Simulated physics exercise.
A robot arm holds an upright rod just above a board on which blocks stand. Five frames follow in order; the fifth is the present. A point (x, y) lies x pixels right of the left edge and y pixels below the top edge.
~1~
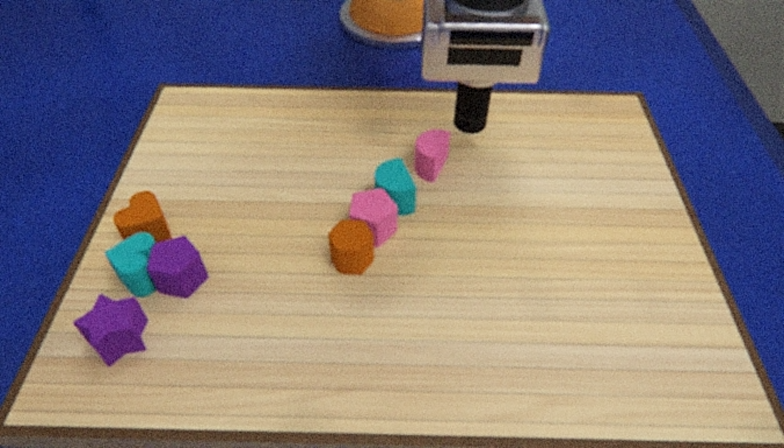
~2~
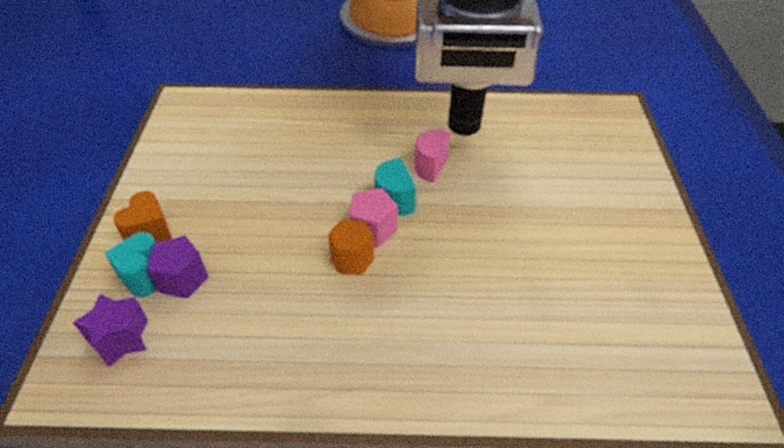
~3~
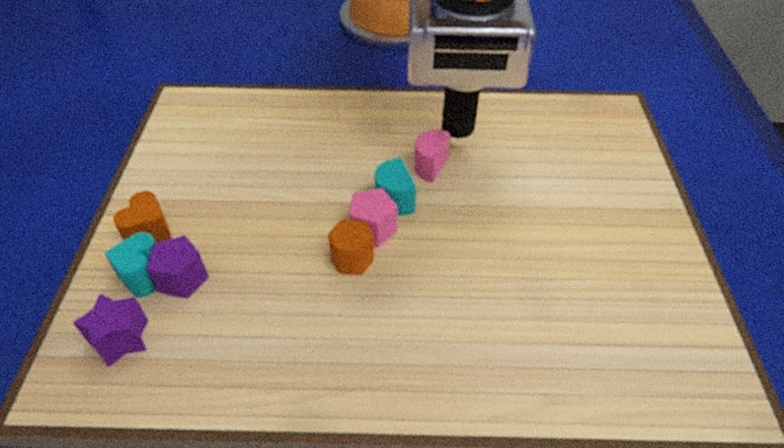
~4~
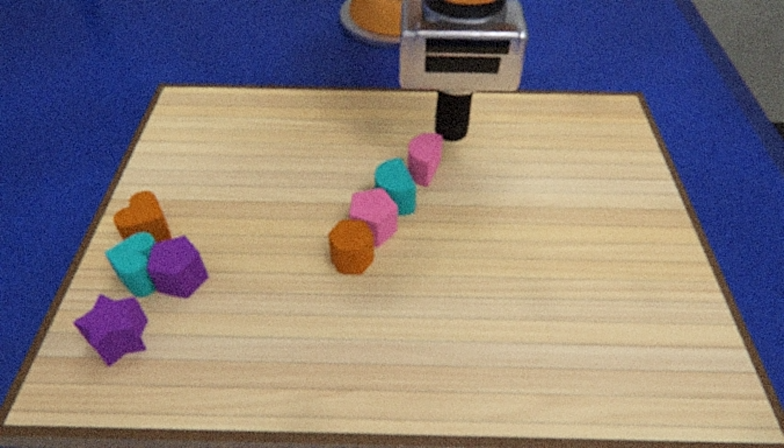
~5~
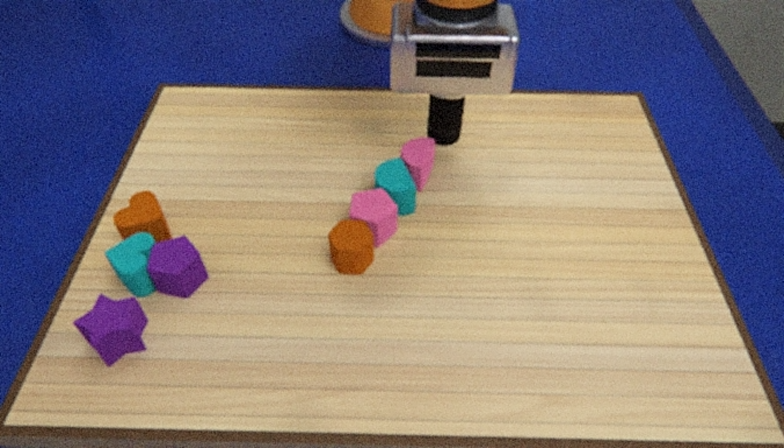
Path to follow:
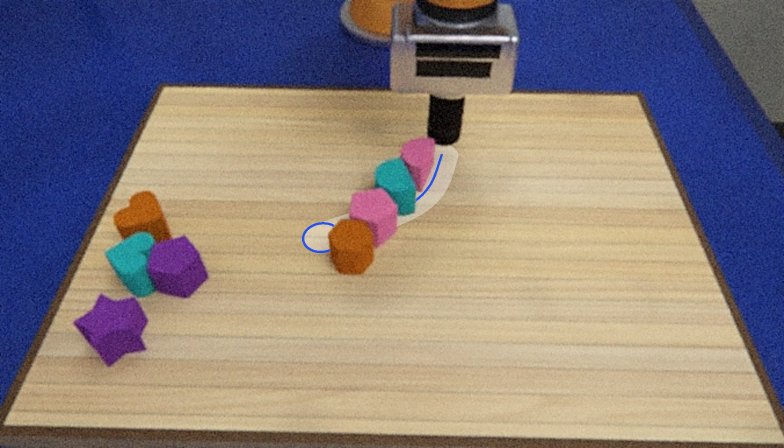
On a wooden board over a blue surface, a robot arm's black rod moved slightly left and toward the viewer, nudging the pink half-round block closer to the turquoise one while the other blocks stayed still.
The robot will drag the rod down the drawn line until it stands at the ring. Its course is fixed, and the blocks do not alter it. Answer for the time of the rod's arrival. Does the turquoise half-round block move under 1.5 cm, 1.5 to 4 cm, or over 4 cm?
Beyond 4 cm.
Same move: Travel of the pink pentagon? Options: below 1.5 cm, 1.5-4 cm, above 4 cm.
The answer will be the long band, over 4 cm.
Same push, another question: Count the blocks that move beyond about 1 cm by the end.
It should be three or more, as far as I can tell.
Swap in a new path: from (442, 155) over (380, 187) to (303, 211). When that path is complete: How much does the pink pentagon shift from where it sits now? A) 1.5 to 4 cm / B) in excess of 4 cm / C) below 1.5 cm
A
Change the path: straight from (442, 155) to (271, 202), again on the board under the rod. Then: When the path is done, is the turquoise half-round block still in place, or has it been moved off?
It leaves its spot.
Drawn move, from (442, 155) via (425, 192) and (379, 217), ending at (322, 237).
On the path given first. One third of the way, rod at (426, 173); orange six-sided block at (348, 241); pink pentagon at (365, 210), turned 15° anticlockwise; turquoise half-round block at (365, 178), turned 50° anticlockwise; pink half-round block at (388, 163), turned 95° clockwise.
Two thirds of the way, rod at (379, 199); orange six-sided block at (343, 249); pink pentagon at (355, 216), turned 25° anticlockwise; turquoise half-round block at (327, 183); pink half-round block at (354, 172).
At the end, rod at (320, 219); orange six-sided block at (332, 274), turned 50° anticlockwise; pink pentagon at (309, 245), turned 65° anticlockwise; turquoise half-round block at (306, 186), turned 55° clockwise; pink half-round block at (347, 172), turned 155° clockwise.
